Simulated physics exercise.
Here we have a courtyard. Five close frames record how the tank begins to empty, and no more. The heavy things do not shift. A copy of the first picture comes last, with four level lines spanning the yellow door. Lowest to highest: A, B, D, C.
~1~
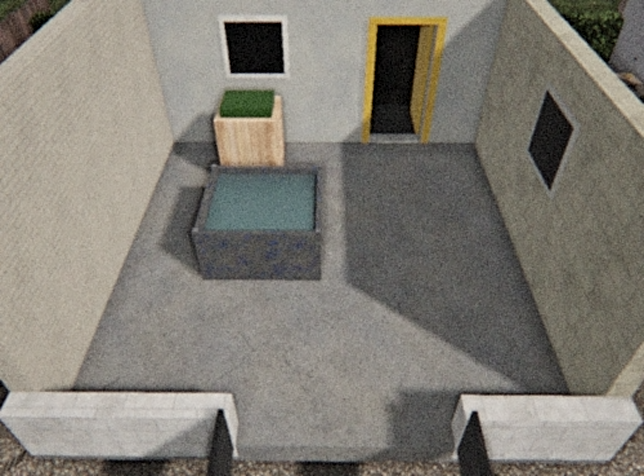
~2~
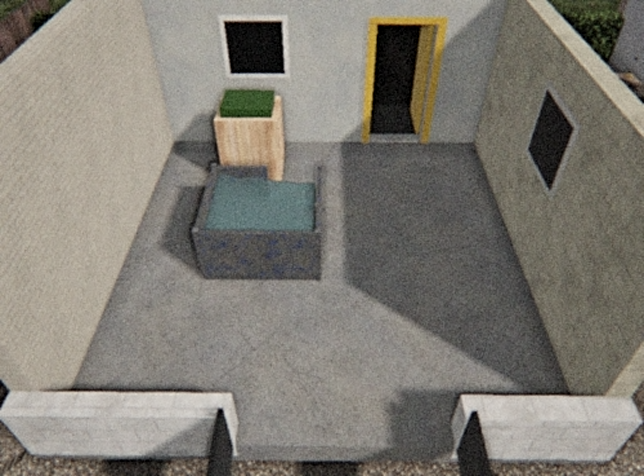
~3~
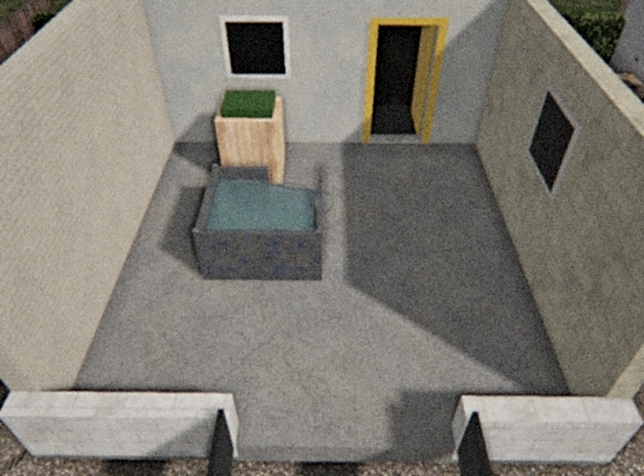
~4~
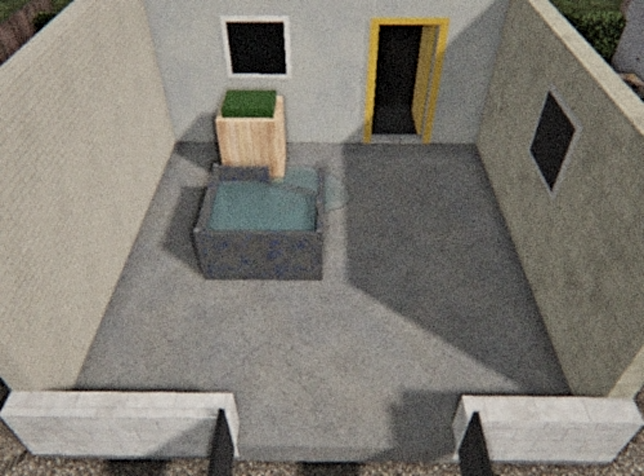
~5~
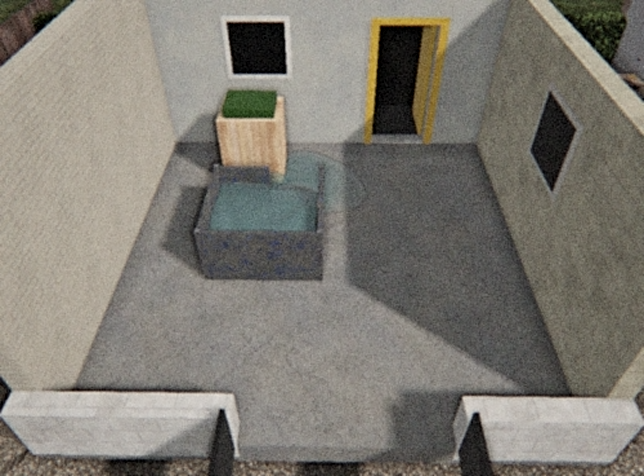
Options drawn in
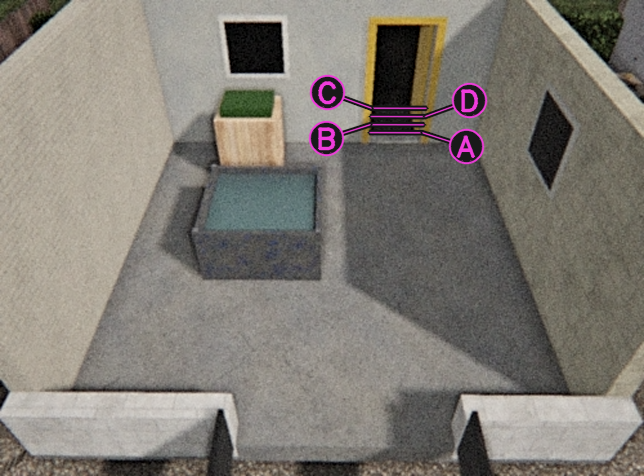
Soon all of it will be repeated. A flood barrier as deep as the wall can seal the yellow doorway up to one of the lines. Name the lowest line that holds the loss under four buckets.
It is A.
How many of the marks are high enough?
All of the four.
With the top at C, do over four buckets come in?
No, that is safe.
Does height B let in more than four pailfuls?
No, that is safe.
On the marked copy, A at (396, 132); B at (397, 124); C at (398, 108); D at (397, 116); from the bottom up A, B, D, C.
With A, a splash gets over, under a bucket.
With B, nothing gets over.
With C, nothing gets over.
With D, nothing gets over.
